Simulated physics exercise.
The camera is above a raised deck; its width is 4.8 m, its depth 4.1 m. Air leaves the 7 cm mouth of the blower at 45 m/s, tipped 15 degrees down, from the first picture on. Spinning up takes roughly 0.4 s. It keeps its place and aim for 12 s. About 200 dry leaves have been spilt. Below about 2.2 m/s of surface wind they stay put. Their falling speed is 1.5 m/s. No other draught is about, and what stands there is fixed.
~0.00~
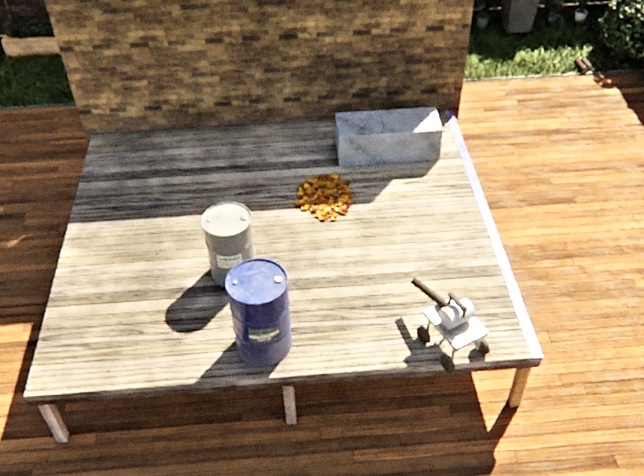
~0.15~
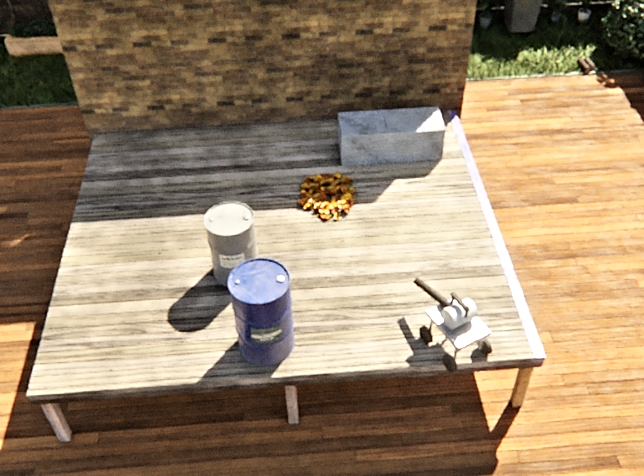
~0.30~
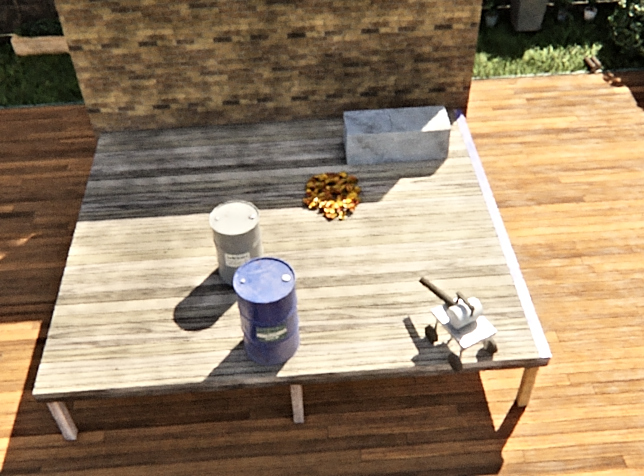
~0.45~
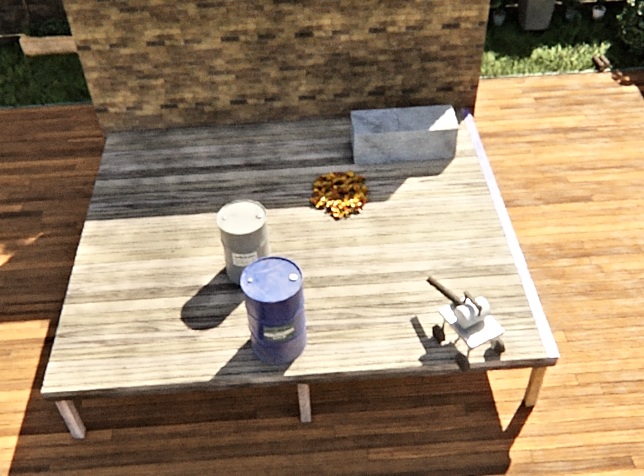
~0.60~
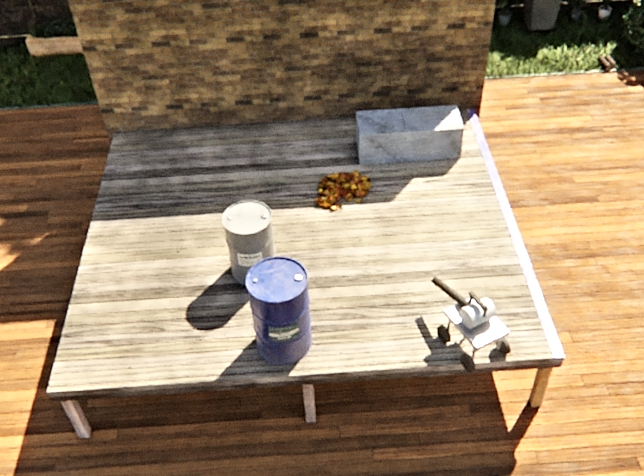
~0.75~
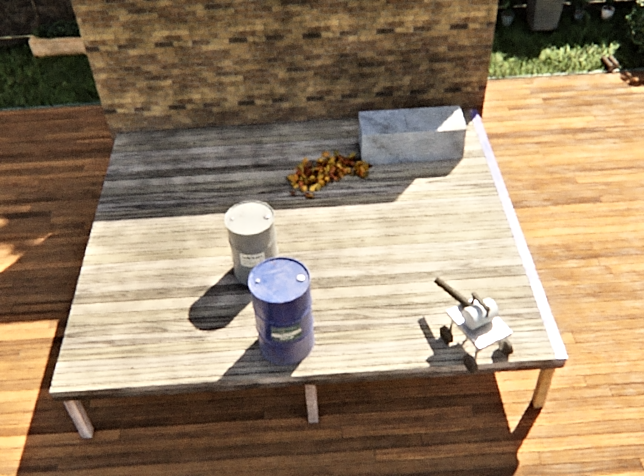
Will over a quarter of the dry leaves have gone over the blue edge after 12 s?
Answer: No.
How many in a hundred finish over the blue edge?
About 0 %.
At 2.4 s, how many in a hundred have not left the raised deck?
Some 90 per cent.
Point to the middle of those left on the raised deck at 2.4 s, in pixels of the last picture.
Around (260, 122).
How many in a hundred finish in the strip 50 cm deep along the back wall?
Near 40 %.
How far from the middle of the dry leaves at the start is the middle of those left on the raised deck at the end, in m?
About 1.6 m.
After 2.4 s the count stands so, 0 % are over the blue edge; the middle of those still in play is near (251, 122).
After 3.8 s the count stands so, 0 % are over the blue edge; the middle of those still in play is near (247, 122).
After 6.6 s the count stands so, 0 % are over the blue edge; the middle of those still in play is near (304, 120).
After 12.0 s, at the end, 0 % are over the blue edge; the middle of those still in play is near (329, 118).
